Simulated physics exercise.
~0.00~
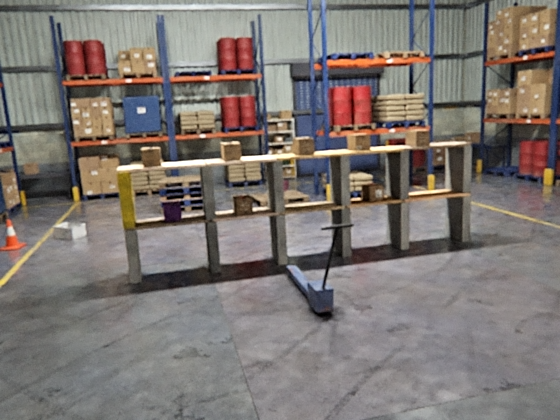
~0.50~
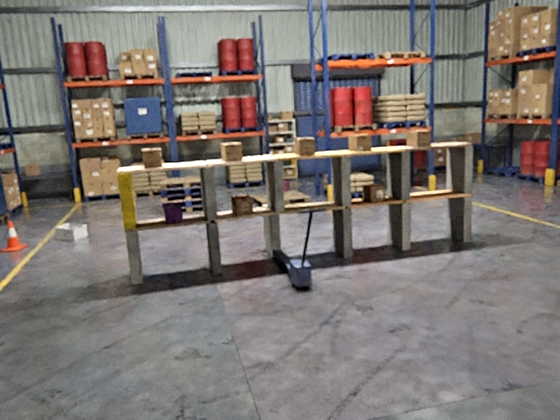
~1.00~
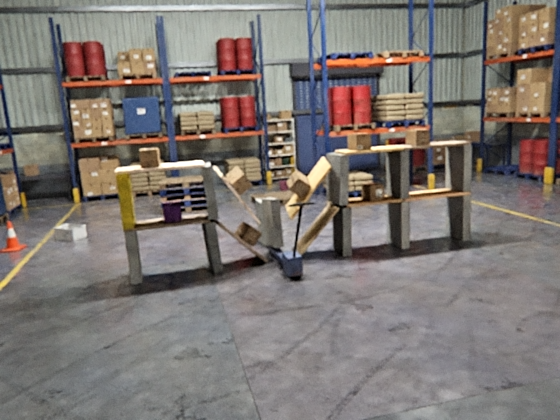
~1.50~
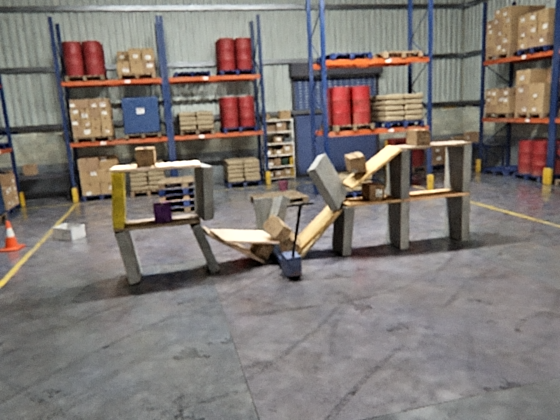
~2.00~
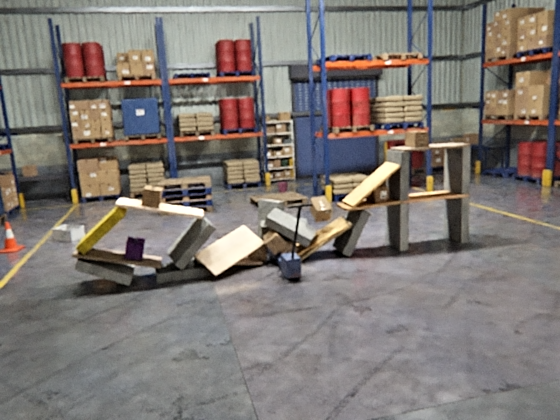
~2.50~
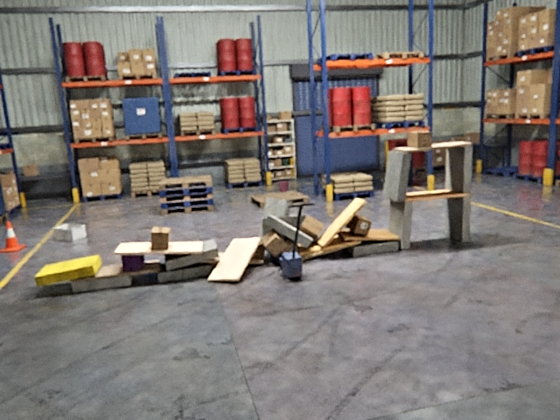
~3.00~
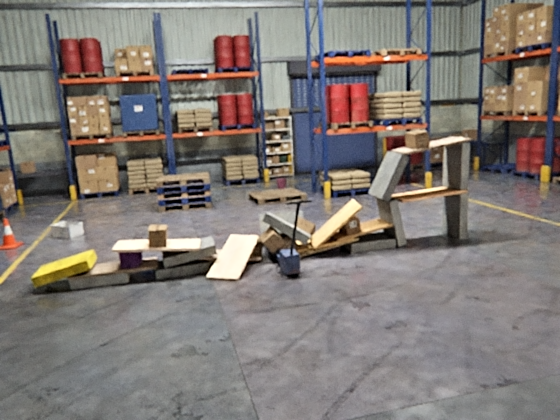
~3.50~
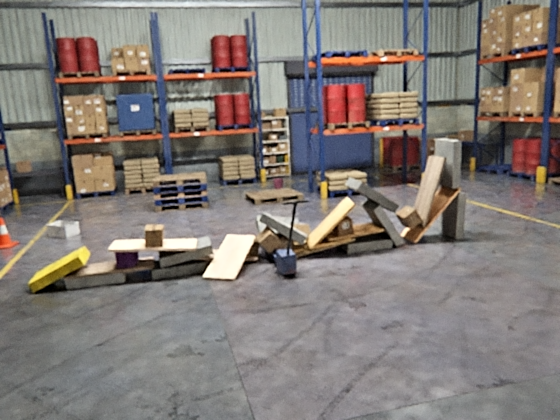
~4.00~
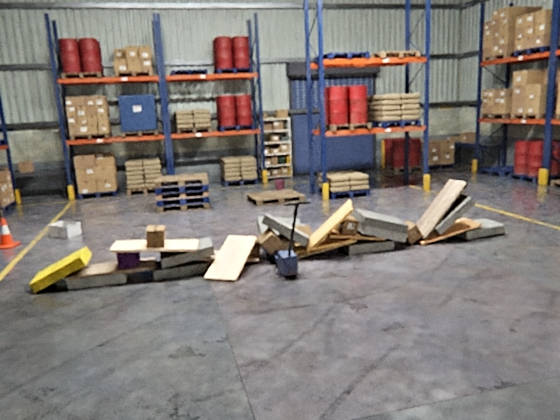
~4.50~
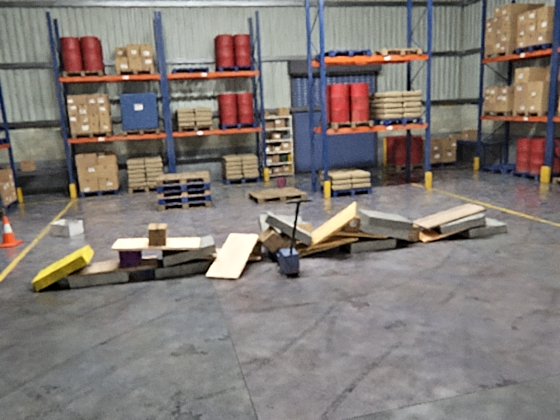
A two-tier row of blocks and boards collapses completely after a jack rolls into it.
